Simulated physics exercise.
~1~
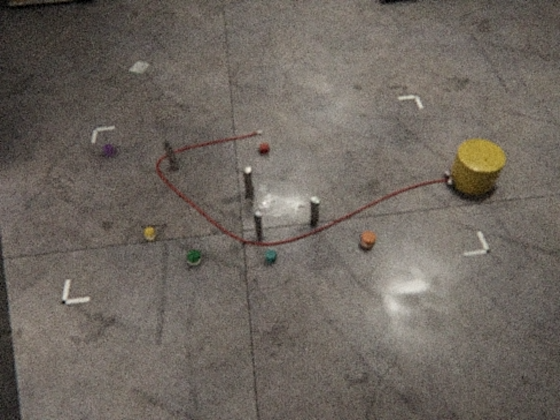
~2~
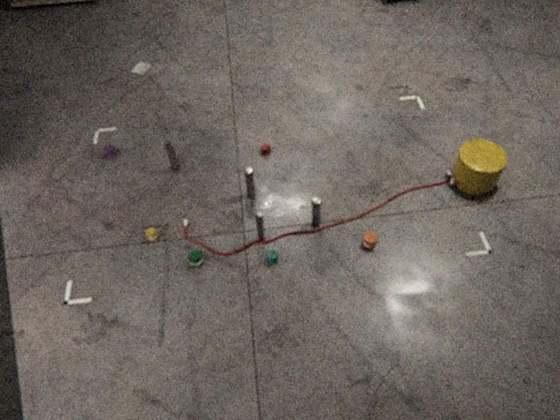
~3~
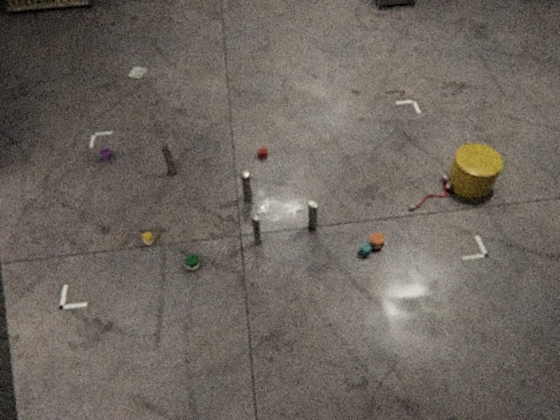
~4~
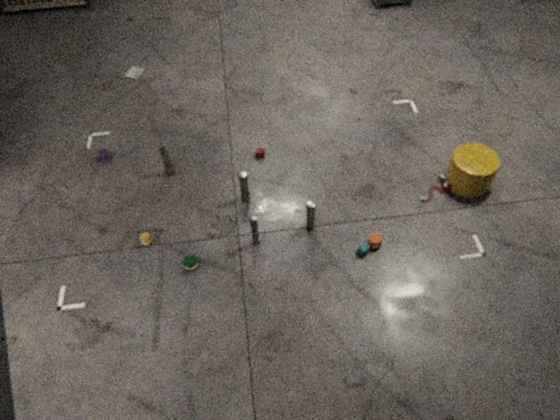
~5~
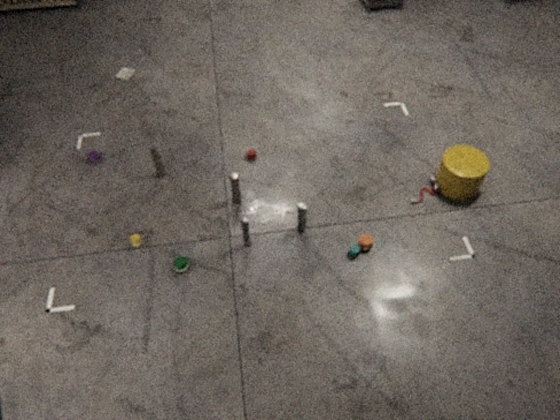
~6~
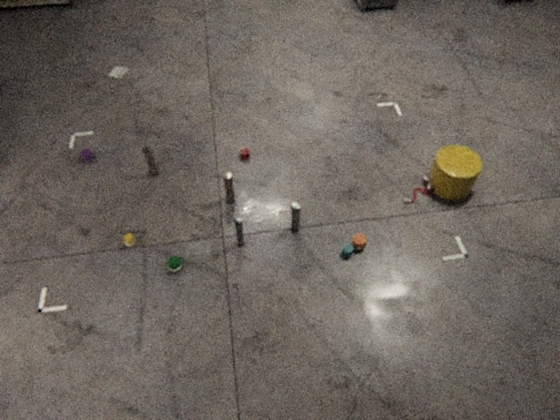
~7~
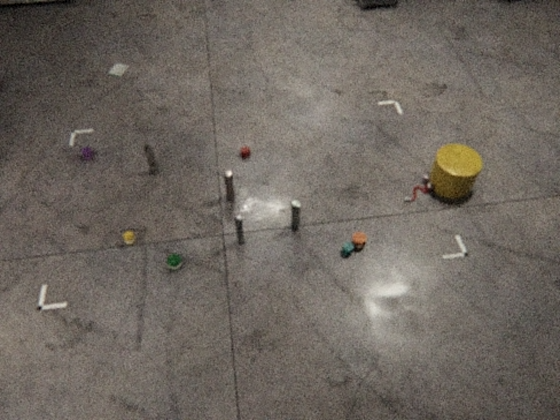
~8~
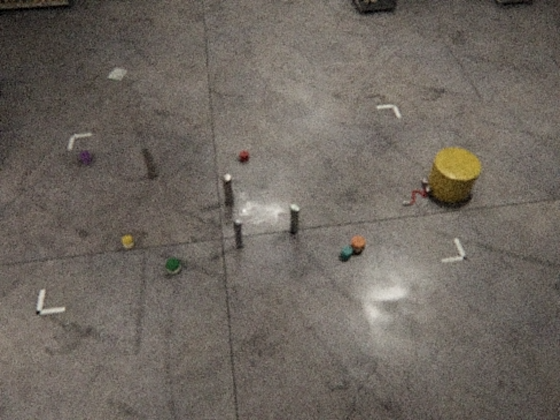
A thin red lead curves across a stained concrete floor, seen from high above, running from a yellow drum at the right around dark upright posts. Small purple, red, yellow, green, teal and orange objects lie scattered about, with white corner marks around them. The lead draws in toward the drum, its free end sweeping back past the left post and then along the near side of the central posts. As it shortens, the teal tub is carried right, up against the orange tin, which shifts slightly. The lead stops with a short red tail beside the drum, and the other objects stay put.
